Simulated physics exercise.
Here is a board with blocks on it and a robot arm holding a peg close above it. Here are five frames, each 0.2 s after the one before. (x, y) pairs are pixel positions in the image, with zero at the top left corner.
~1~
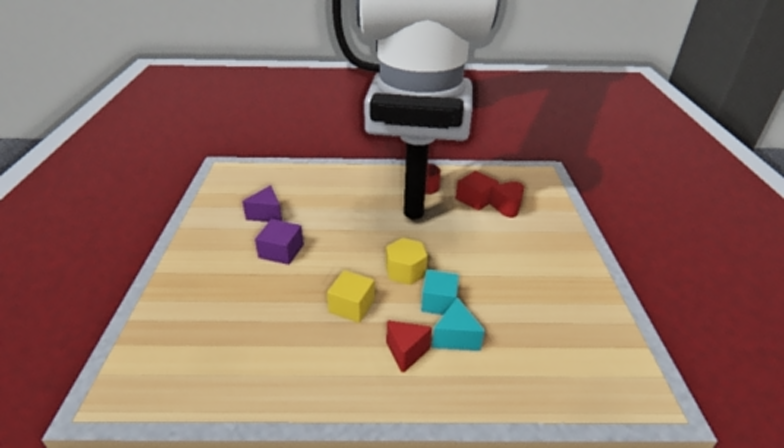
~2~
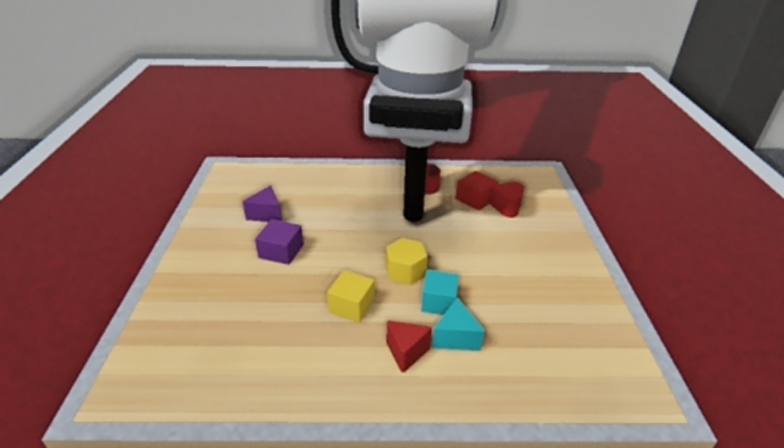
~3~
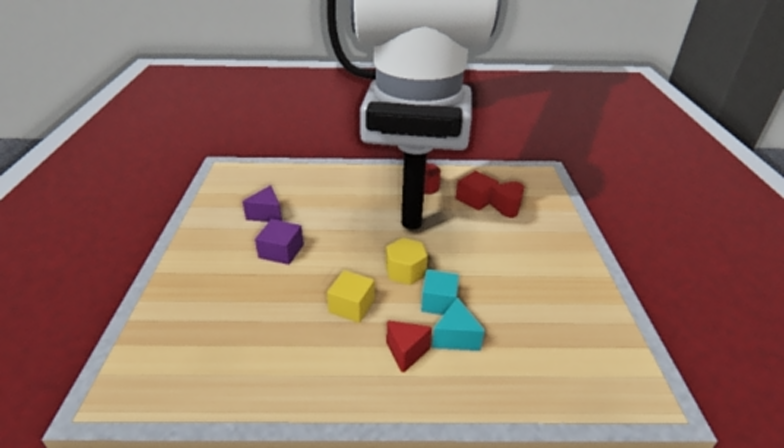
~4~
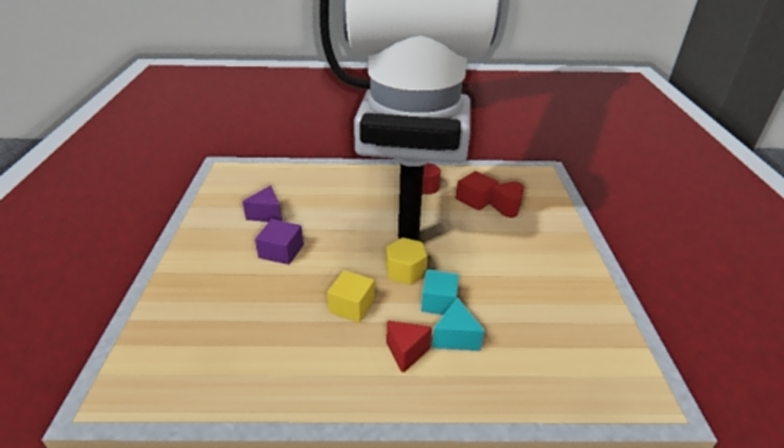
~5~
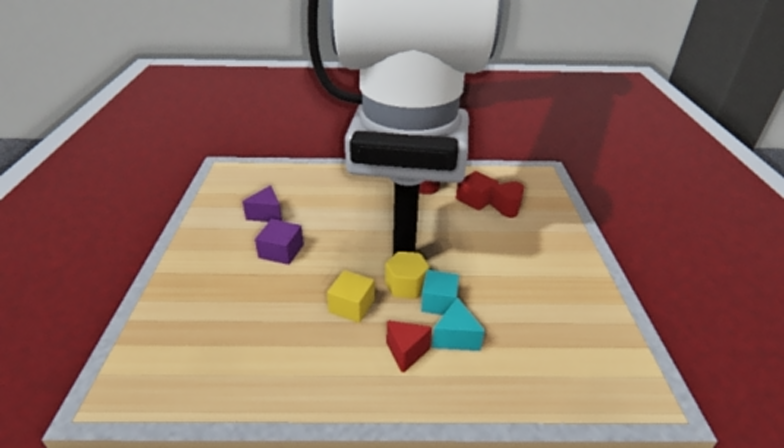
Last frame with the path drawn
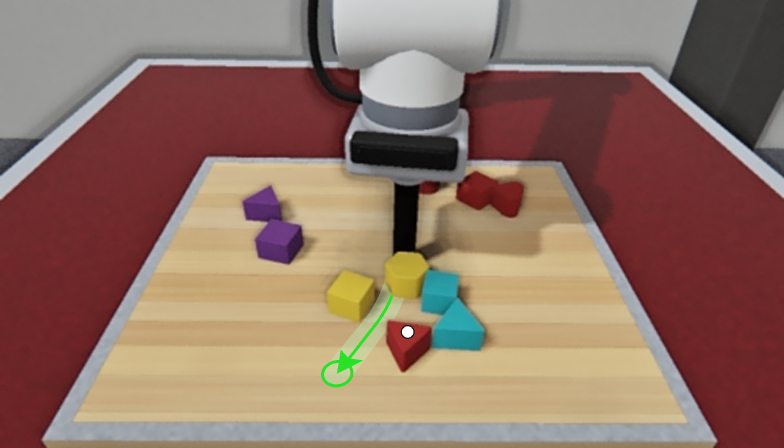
We see a robot arm holding a black peg above a board of colored blocks; the peg moves toward the viewer, then nudges the yellow hexagon slightly nearer the turquoise square, while the other blocks stay still.
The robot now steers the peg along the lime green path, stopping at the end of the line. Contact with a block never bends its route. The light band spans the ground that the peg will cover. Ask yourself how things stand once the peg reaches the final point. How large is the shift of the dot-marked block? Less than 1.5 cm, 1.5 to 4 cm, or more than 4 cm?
The under 1.5 cm band.
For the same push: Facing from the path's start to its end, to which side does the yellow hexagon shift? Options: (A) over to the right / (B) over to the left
My answer is option B.
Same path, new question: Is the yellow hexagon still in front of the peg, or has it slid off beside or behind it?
It is no longer ahead.
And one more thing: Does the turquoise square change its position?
Going by the path, yes.
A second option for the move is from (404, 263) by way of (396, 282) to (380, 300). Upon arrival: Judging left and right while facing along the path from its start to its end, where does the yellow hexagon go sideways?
It goes toward the left-hand side.
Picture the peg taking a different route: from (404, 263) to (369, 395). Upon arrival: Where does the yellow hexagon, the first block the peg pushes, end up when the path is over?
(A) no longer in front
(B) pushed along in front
The answer is A.
Drawn move, from (404, 263) by way of (383, 315) to (337, 373); the dot is on the red triangle.
On the path given first. One third of the way, peg (392, 290); yellow hexagon (412, 297), turned 50° anticlockwise; turquoise square (450, 287), turned 15° anticlockwise.
Two thirds of the way, peg (369, 326); yellow hexagon (415, 305), turned 70° anticlockwise; turquoise square (450, 287), turned 15° anticlockwise.
At the end, peg (337, 366); yellow hexagon (415, 305), turned 70° anticlockwise; red triangle still; turquoise square (450, 287), turned 15° anticlockwise.
